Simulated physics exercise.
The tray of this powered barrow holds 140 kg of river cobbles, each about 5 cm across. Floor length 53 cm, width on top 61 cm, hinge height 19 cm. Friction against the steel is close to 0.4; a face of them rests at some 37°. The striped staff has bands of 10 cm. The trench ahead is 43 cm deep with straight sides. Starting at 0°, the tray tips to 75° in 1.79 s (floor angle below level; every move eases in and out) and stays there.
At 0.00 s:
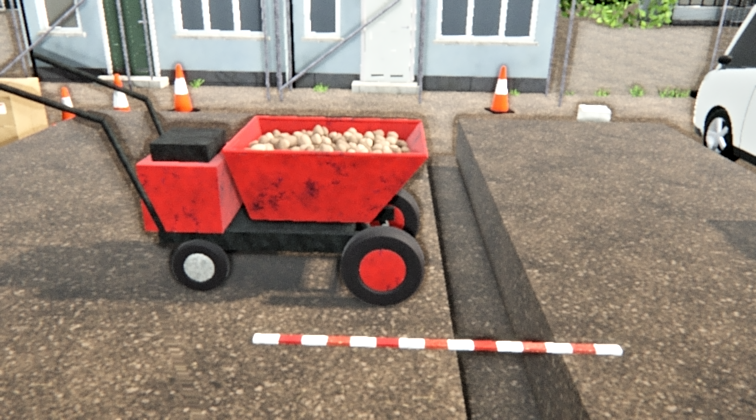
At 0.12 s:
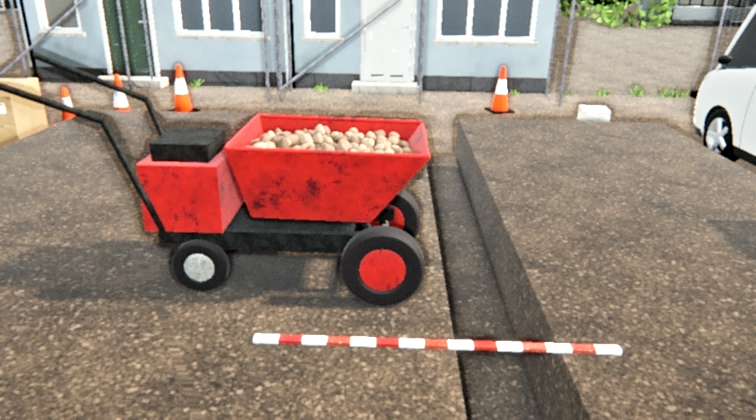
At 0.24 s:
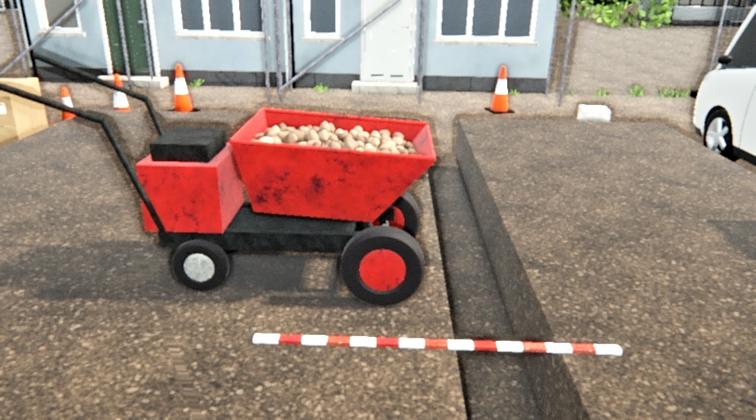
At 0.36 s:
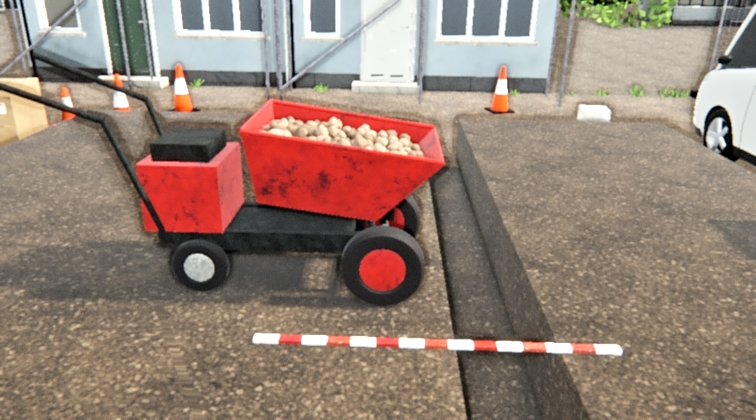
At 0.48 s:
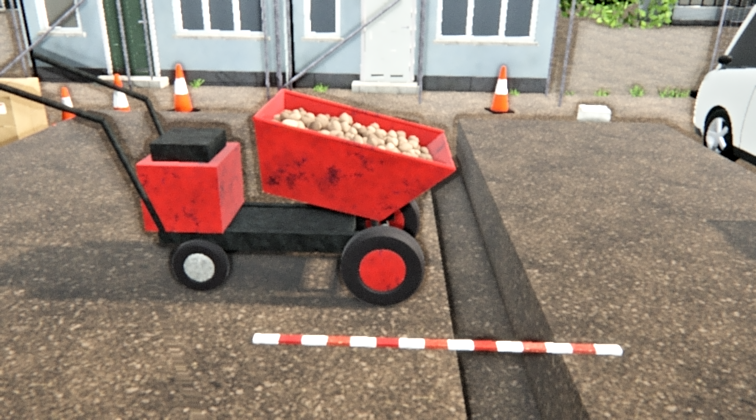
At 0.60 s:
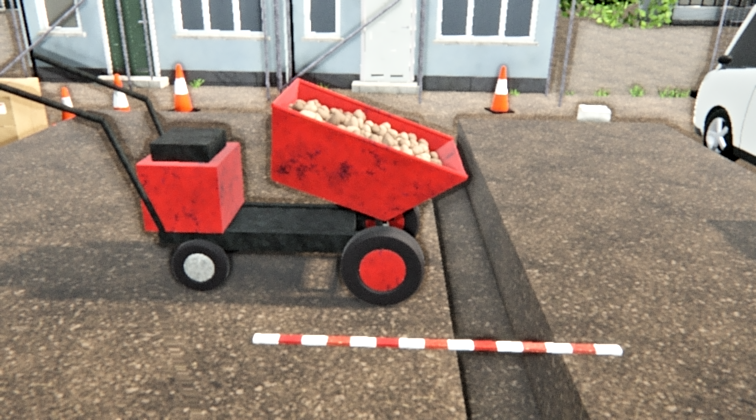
On a paved yard beside a narrow trench, a red powered barrow standing still, its stone-filled tray gradually tilting down toward the right.
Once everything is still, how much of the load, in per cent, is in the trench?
Roughly 58 per cent ends in the trench.
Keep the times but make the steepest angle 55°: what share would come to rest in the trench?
It would be near 30 per cent.
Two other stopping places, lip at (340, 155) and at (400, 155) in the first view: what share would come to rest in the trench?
About 100 and 90 per cent.
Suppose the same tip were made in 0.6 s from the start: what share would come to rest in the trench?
Then about 35 per cent.
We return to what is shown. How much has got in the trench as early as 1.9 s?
About 25 per cent by then.
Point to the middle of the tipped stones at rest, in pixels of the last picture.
Around (516, 329).
After 1.3 s the floor is at 63°; 98 % in the tray, 2 % in the trench; the foremost stones are at (521, 250).
After 1.9 s the floor is at 75°; 45 % in the tray, 23 % in the trench, 32 % past the trench; the foremost stones are at (632, 275).
After 2.2 s the floor is at 75°; 17 % in the tray, 39 % in the trench, 44 % past the trench; the foremost stones are at (675, 272).
After 4.2 s the floor is at 75°; 0 % in the tray, 58 % in the trench, 42 % past the trench; the foremost stones are at (705, 284).
